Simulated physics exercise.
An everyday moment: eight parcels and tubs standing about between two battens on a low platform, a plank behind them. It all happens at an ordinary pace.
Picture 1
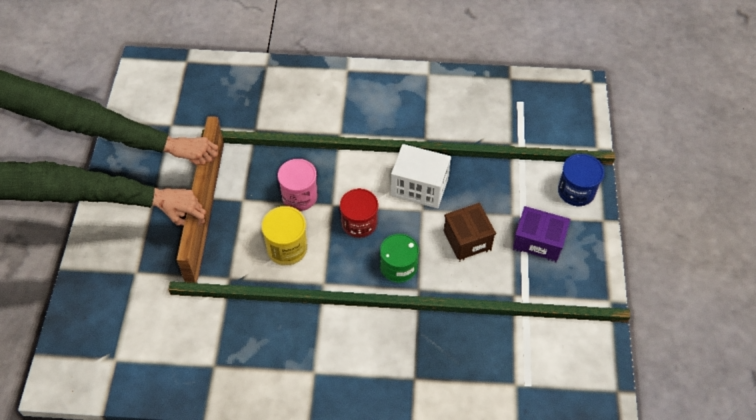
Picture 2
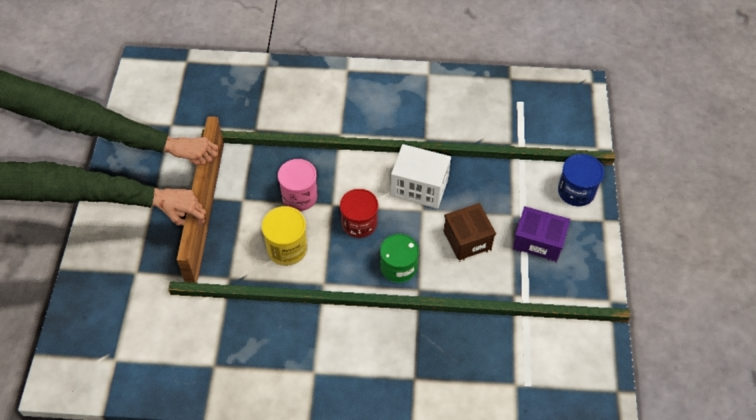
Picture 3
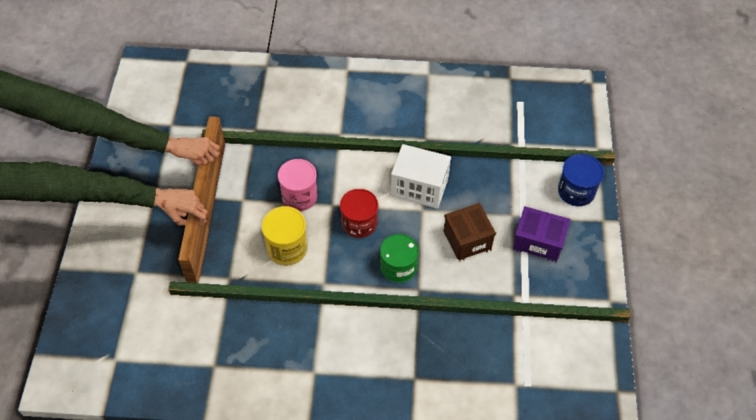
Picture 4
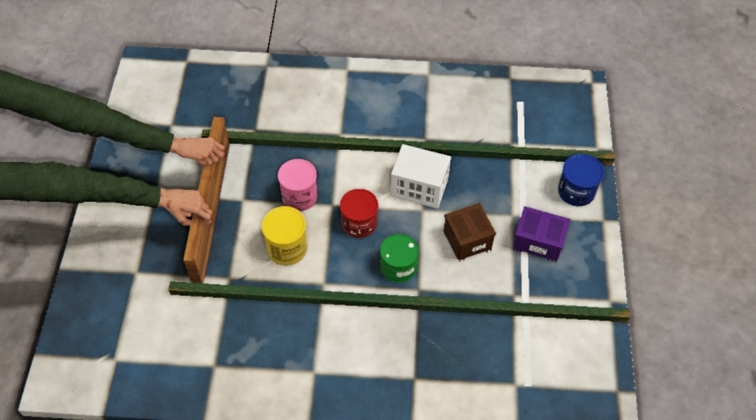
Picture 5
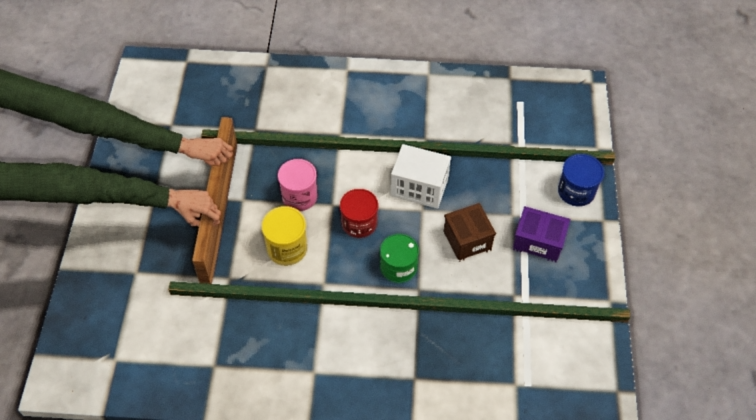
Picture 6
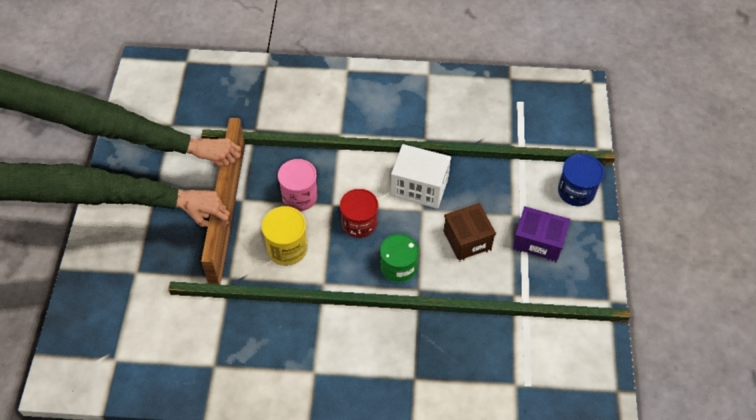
Two hands slide a wooden plank slightly right toward eight still tubs and boxes.
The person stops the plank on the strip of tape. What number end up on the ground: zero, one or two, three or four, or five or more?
Outcome: The number that fall off is one or two.
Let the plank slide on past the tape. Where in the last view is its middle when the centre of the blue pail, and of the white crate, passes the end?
Its middle is around (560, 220) and around (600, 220).
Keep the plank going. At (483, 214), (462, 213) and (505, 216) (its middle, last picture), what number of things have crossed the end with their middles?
It would be 0, 0 and 0.
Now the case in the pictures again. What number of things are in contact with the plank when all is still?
It touches 2.
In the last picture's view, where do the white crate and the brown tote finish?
About (559, 174), and the other about (600, 259).
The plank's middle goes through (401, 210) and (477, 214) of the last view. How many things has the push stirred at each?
6 and 7.
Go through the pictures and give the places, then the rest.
In the first frame, blue pail (580, 181); purple tote (541, 234); brown tote (469, 232); plank (202, 198); tape (524, 230).
In the second frame, purple tote (541, 234); plank (202, 198).
In the third frame, brown tote (469, 233); white crate (420, 177).
In the fourth frame, blue pail (580, 181); green canister (399, 258).
In the fifth frame, purple tote (541, 234); pink pail (298, 186).
In the sixth frame, blue pail (580, 181); purple tote (541, 234); brown tote (469, 233); plank (225, 200); tape (524, 230).
Early on, none off yet; blue pail at rest near (580, 181); purple tote at rest near (541, 234); brown tote at rest near (469, 233).
Finally, the number that fall off is one or two; lost, purple tote.
